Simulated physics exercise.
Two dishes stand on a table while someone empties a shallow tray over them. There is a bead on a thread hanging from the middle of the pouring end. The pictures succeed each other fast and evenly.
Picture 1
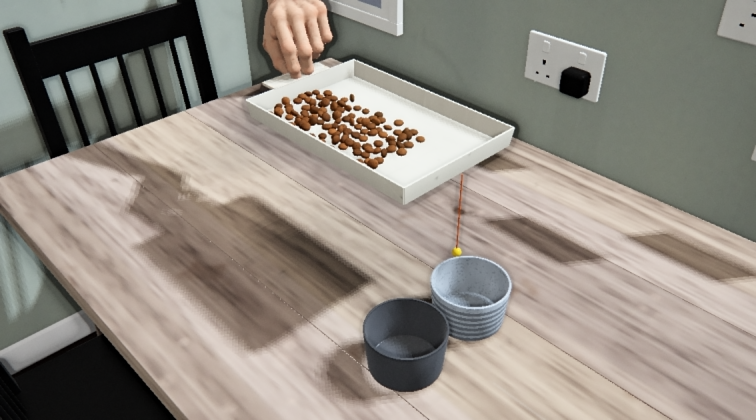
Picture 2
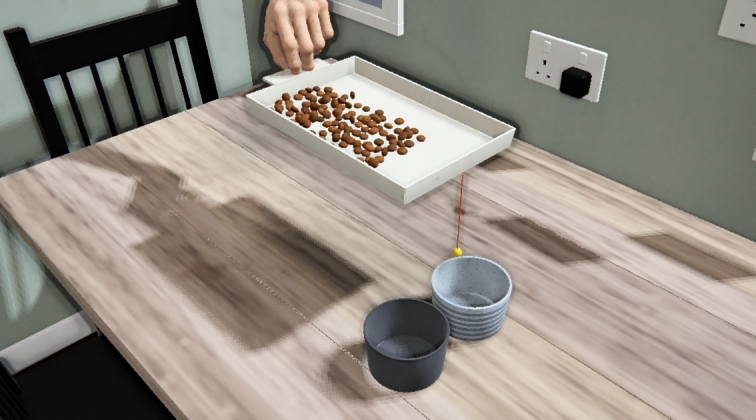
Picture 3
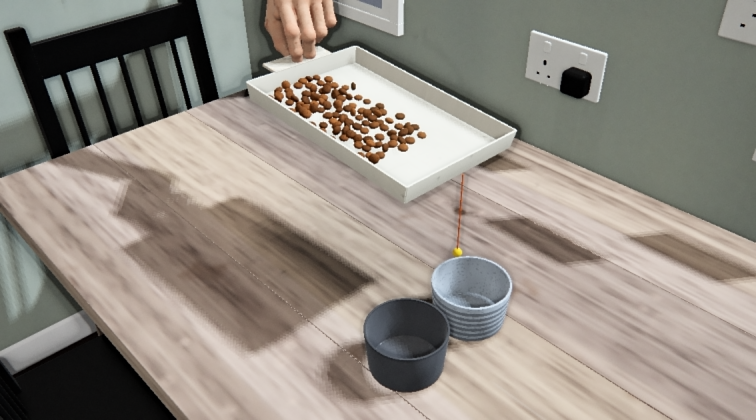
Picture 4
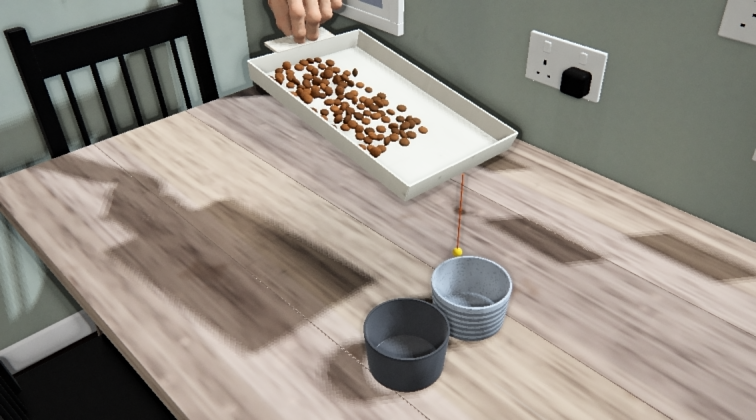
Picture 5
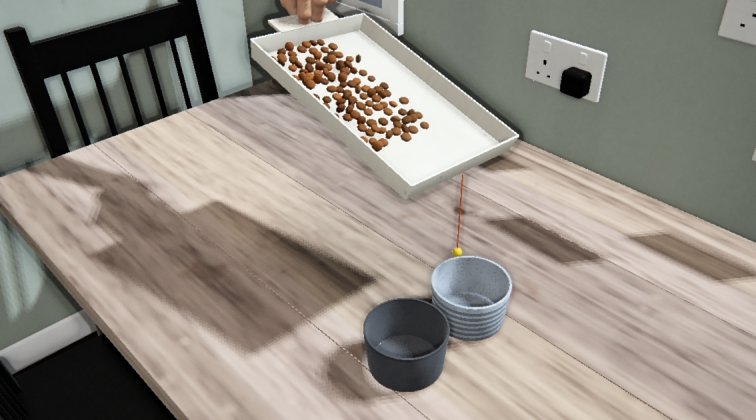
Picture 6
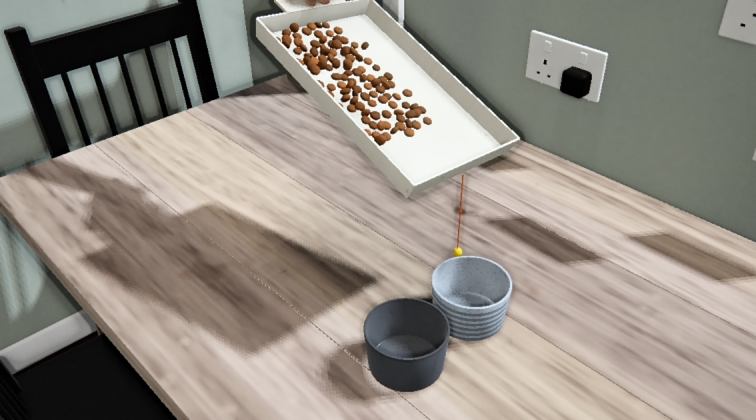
A hand raises the back of a shallow white tray of brown kibble, tilting it above two grey dishes on a wooden table.
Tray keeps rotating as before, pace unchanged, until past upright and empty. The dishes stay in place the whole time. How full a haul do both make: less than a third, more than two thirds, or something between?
Between both dishes you'd find a little less than a third or even fewer.
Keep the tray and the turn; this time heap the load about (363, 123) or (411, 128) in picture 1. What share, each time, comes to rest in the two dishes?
You'd see roughly 20 per cent first and roughly 10 per cent second.
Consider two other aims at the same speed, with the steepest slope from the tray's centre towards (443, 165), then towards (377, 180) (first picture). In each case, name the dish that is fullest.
For the first aim the right side, for the second the left side.
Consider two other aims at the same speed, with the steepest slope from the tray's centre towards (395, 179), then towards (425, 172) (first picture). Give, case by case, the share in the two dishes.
Close to 50 percent first and close to 60 percent second.
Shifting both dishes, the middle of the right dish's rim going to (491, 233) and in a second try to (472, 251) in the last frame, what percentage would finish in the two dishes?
It comes to near 30 per cent the first time and near 10 per cent the second time.
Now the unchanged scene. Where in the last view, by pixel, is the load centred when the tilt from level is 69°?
About (483, 151).
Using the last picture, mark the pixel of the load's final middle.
Centre at rest: Close to (530, 297).
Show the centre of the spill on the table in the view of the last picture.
About (553, 293).
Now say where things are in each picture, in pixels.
The first picture shows corners of the pouring end (404, 185) and (511, 128), level; middle of the load (335, 126), bits of dog kibble; left dish (436, 365); right dish (500, 316); bead on its thread (456, 252).
The second picture shows corners of the pouring end (405, 185) and (512, 128), level; middle of the load (335, 123).
The third picture shows corners of the pouring end (407, 185) and (513, 130), tipped barely, lowest at the right corner; middle of the load (335, 115).
The fourth picture shows corners of the pouring end (409, 184) and (514, 132), tipped a little, lowest at the right corner; middle of the load (337, 102).
The fifth picture shows corners of the pouring end (412, 183) and (515, 135), tipped clearly, lowest at the right corner; middle of the load (339, 90).
The sixth picture shows corners of the pouring end (415, 182) and (516, 137), tipped clearly, lowest at the right corner; middle of the load (344, 78); left dish (437, 365); right dish (501, 316).
Just after the last frame, tray tipped steeply; almost all on the tray; about a tenth in the air.
A moment on, tray tipped past a quarter turn; roughly a third on the tray; just a few in the right dish; roughly half outside both; about a tenth in the air.
Further on, tray tipped past a quarter turn; roughly a quarter in the right dish; the larger part outside both.
When it is over, tray tipped past a quarter turn; not one in the left dish; roughly a quarter in the right dish; the larger part outside both.
